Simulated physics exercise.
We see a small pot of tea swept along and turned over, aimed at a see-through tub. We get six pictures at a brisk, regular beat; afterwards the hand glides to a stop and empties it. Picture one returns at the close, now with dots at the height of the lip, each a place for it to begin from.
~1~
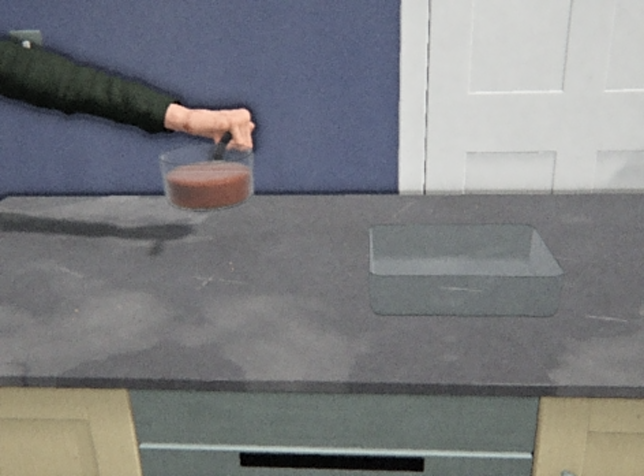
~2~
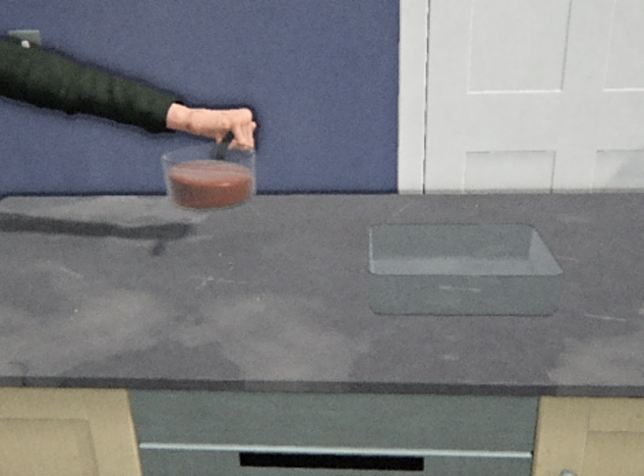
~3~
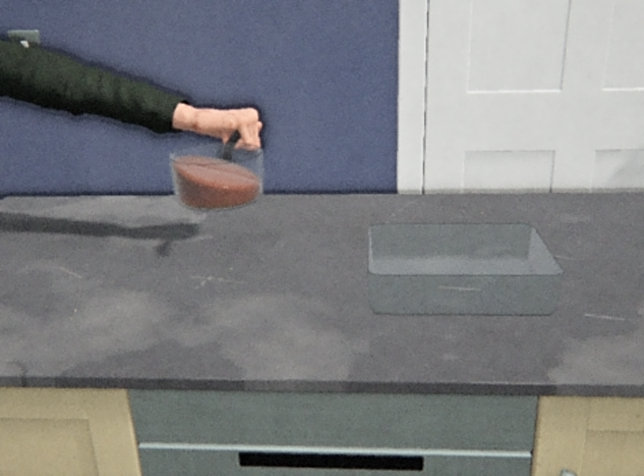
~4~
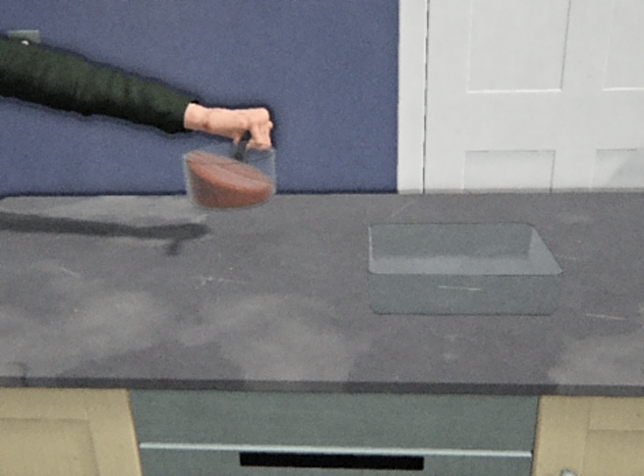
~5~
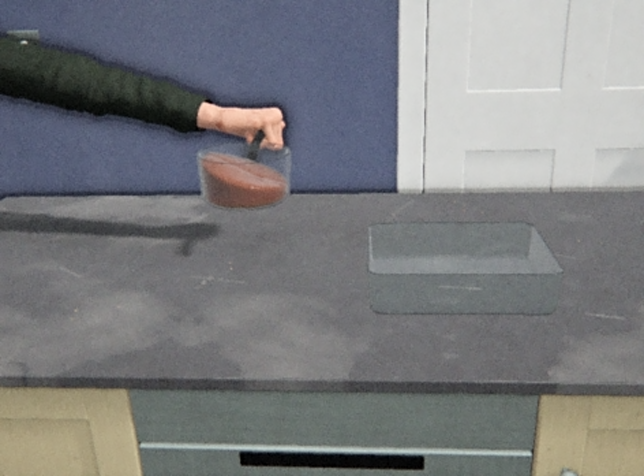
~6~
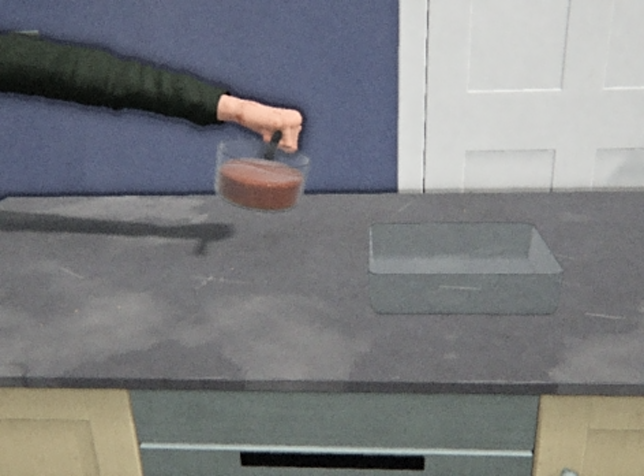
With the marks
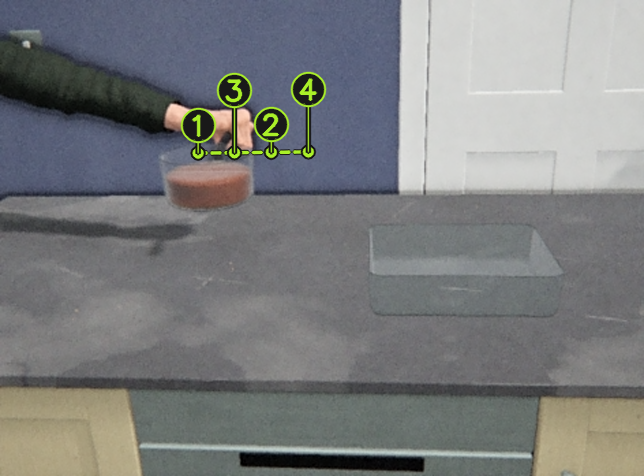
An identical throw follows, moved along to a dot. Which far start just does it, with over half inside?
Use spot 2.
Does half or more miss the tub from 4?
No.
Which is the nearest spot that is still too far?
Here it is spot 3.
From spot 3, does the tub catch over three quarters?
No.
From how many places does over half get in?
Two of them.
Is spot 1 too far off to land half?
Yes.
In lime, 1 at (198, 153); 2 at (271, 152); 3 at (234, 152); 4 at (308, 151).
For spot 1, about 0 % lands in the tub, 99 % falls short.
For spot 2, about 65 % lands in the tub, 23 % falls short and 12 % goes beside or beyond.
For spot 3, about 31 % lands in the tub, 65 % falls short and 5 % goes beside or beyond.
For spot 4, about 82 % lands in the tub, 2 % falls short and 16 % goes beside or beyond.
